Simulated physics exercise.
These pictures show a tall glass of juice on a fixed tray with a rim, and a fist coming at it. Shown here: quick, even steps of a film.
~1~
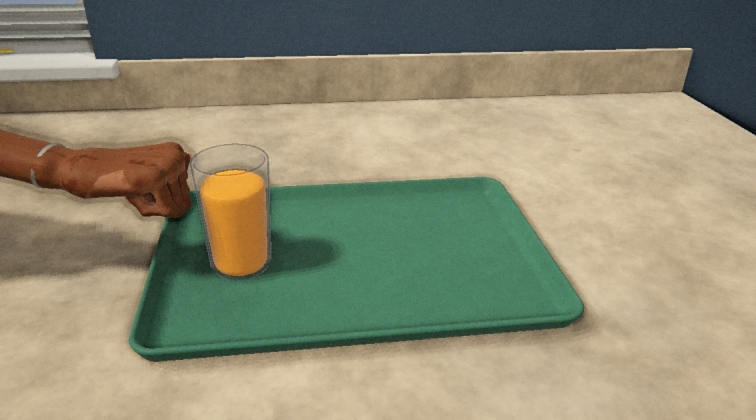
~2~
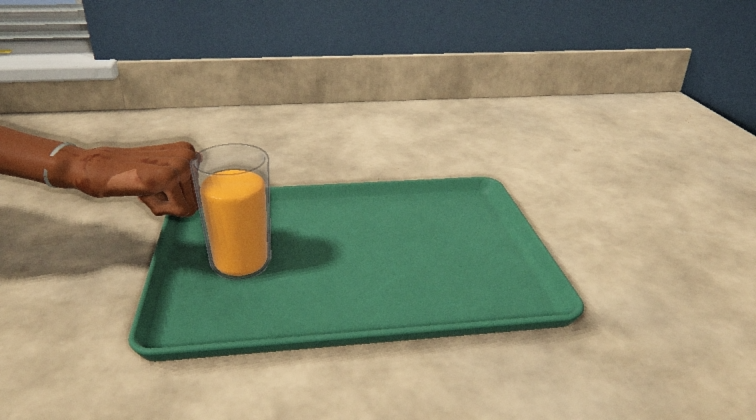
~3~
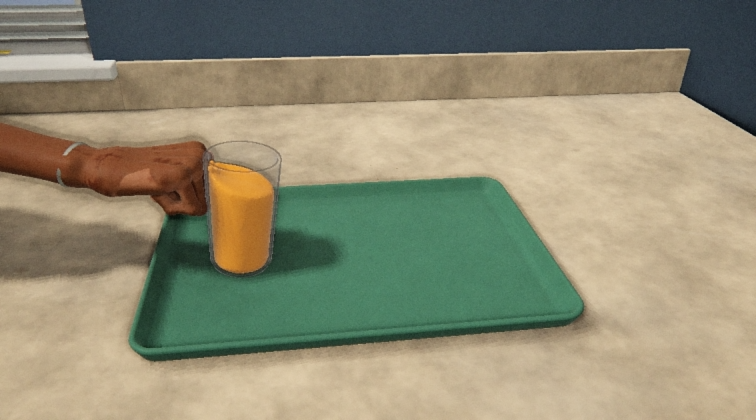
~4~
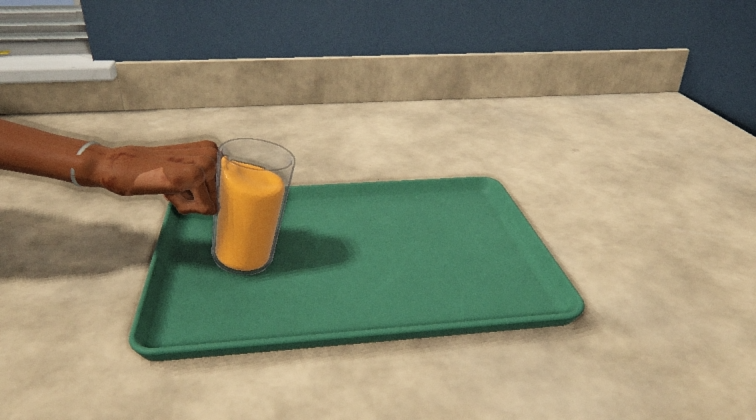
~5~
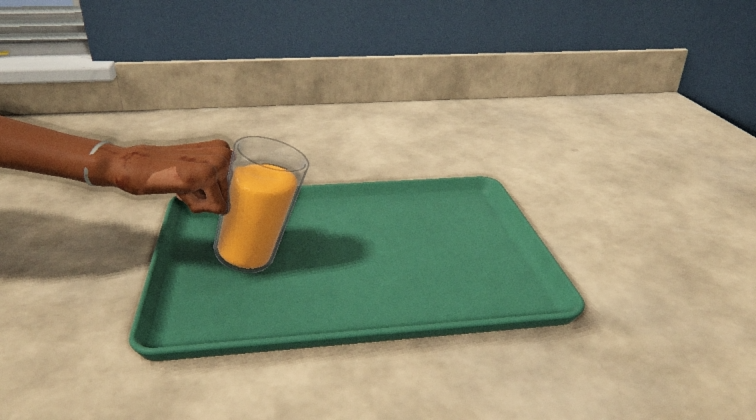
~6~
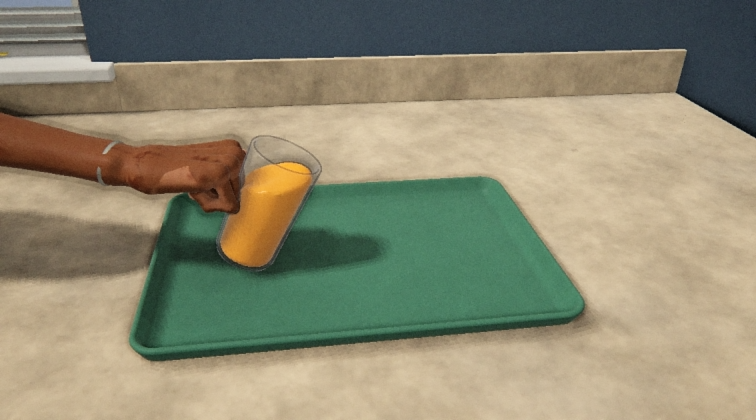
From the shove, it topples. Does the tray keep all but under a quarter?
From here, more than a quarter gets spilled off the tray.
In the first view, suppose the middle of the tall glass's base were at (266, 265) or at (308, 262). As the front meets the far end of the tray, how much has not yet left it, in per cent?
70 % and 75 %.
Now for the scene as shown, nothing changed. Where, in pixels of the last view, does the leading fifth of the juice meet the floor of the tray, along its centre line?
About (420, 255).
A moment on, the tall glass is falling and 100 per cent is in the glass, 0 on the tray and 0 above or beyond its rim.
Next, the tall glass lies on its side and 77 per cent is in the glass, 11 on the tray and 12 above or beyond its rim.
Then the tall glass lies on its side and 44 per cent is in the glass, 43 on the tray and 13 above or beyond its rim.
Later the tall glass lies on its side and 23 per cent is in the glass, 39 on the tray and 37 above or beyond its rim.
In the end 64 per cent is held by tray and glass, 36 is off the tray.
